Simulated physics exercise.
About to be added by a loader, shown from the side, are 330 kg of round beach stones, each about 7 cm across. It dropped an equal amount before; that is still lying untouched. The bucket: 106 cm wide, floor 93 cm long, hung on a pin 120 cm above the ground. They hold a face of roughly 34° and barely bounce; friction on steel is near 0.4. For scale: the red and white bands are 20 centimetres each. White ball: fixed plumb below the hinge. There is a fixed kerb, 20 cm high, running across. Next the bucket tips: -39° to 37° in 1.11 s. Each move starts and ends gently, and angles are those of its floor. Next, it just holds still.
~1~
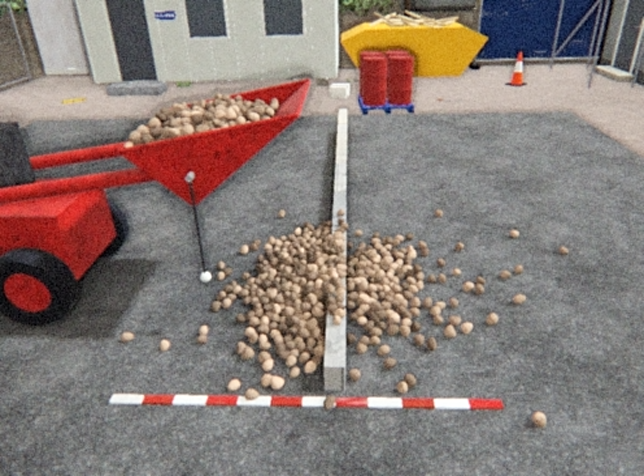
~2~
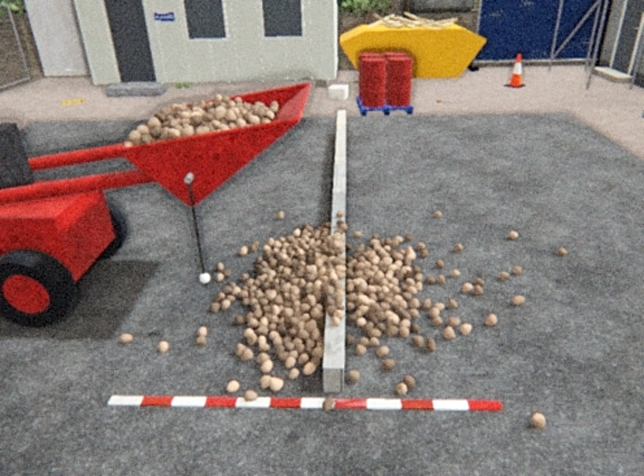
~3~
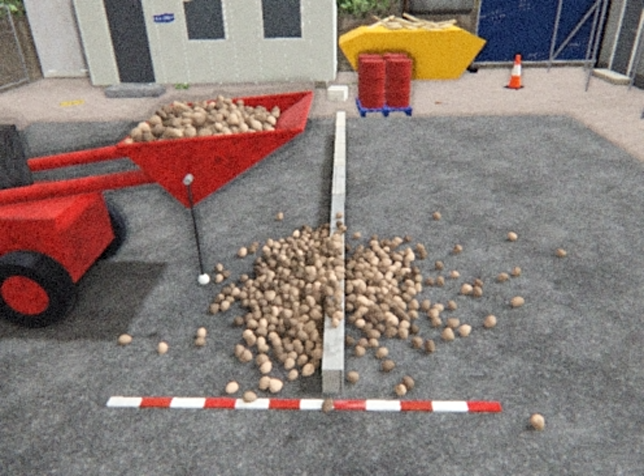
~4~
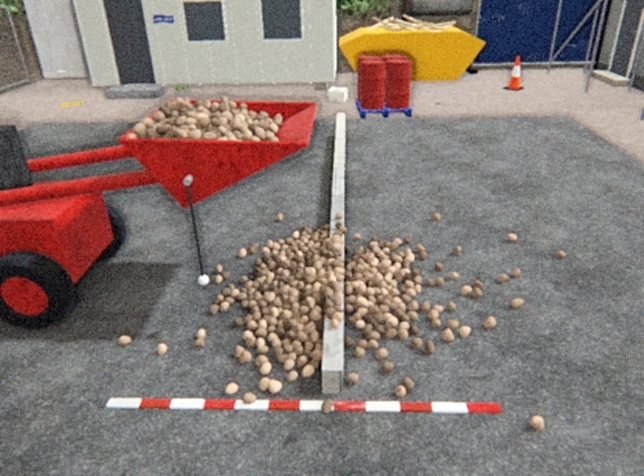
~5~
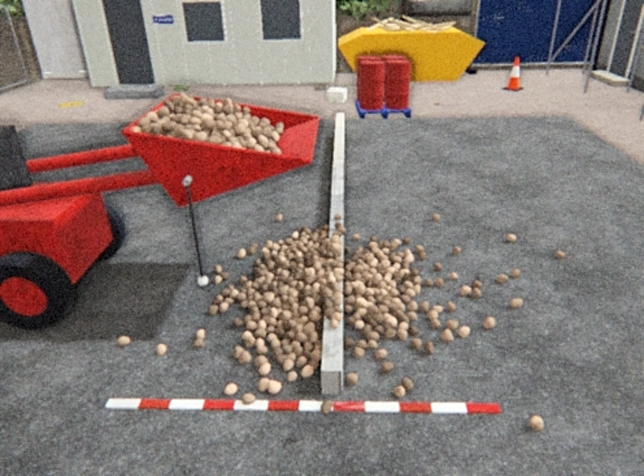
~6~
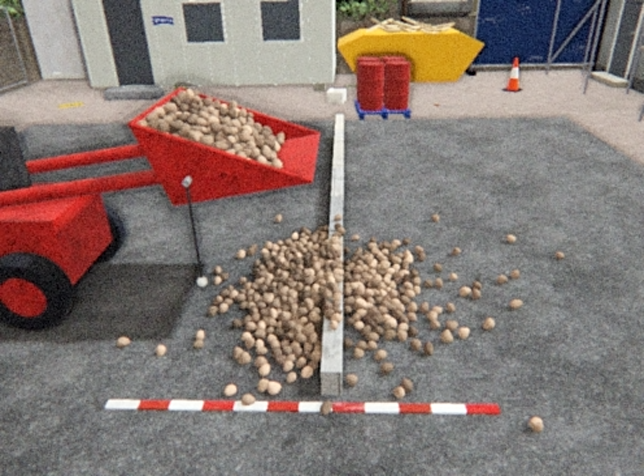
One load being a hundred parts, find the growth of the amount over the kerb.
A growth of about 63 parts in a hundred.
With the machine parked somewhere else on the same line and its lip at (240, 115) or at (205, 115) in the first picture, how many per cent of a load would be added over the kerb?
Case one about 10 %, case two about 0 %.
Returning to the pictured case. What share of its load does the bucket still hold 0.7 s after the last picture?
It still holds about 65 per cent.
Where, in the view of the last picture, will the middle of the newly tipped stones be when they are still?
In the last view, about pixel (359, 281).
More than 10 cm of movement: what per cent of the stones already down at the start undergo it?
Roughly 20 per cent of them.
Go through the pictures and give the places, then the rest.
Lip at (298, 116), floor tilted -39°, highest stones at (221, 107). The earlier load is highest near (334, 255), 27 cm above ground level, 72 % on this side of the kerb, 28 % over the kerb, in the first picture.
The bucket is at -37°, its lip at (298, 120); the top of the load is at (209, 108), in the second picture.
Lip at (302, 130), floor tilted -33°, highest stones at (200, 108), in the third picture.
The bucket is at -27°, its lip at (307, 145); the top of the load is at (178, 108), in the fourth picture.
The bucket is at -19°, its lip at (311, 162); the top of the load is at (177, 104), in the fifth picture.
The bucket is at -10°, its lip at (312, 181); the top of the load is at (182, 100), in the sixth picture.
Then, 0.4 s after the last picture the floor is at 25°; in per cent of one load, 100 in the bucket, 72 on this side of the kerb, 28 over the kerb; the foremost stones are at (513, 291).
Then, 0.7 s after the last picture the floor is at 37°; in per cent of one load, 65 in the bucket, 106 on this side of the kerb, 28 over the kerb; the foremost stones are at (513, 291).
Then, 1.1 s after the last picture the floor is at 37°; in per cent of one load, 16 in the bucket, 123 on this side of the kerb, 61 over the kerb; the foremost stones are at (513, 291).
Then, 3.6 s after the last picture the floor is at 37°; in per cent of one load, 0 in the bucket, 109 on this side of the kerb, 91 over the kerb; the foremost stones are at (570, 281). Net gain over the kerb, 63.
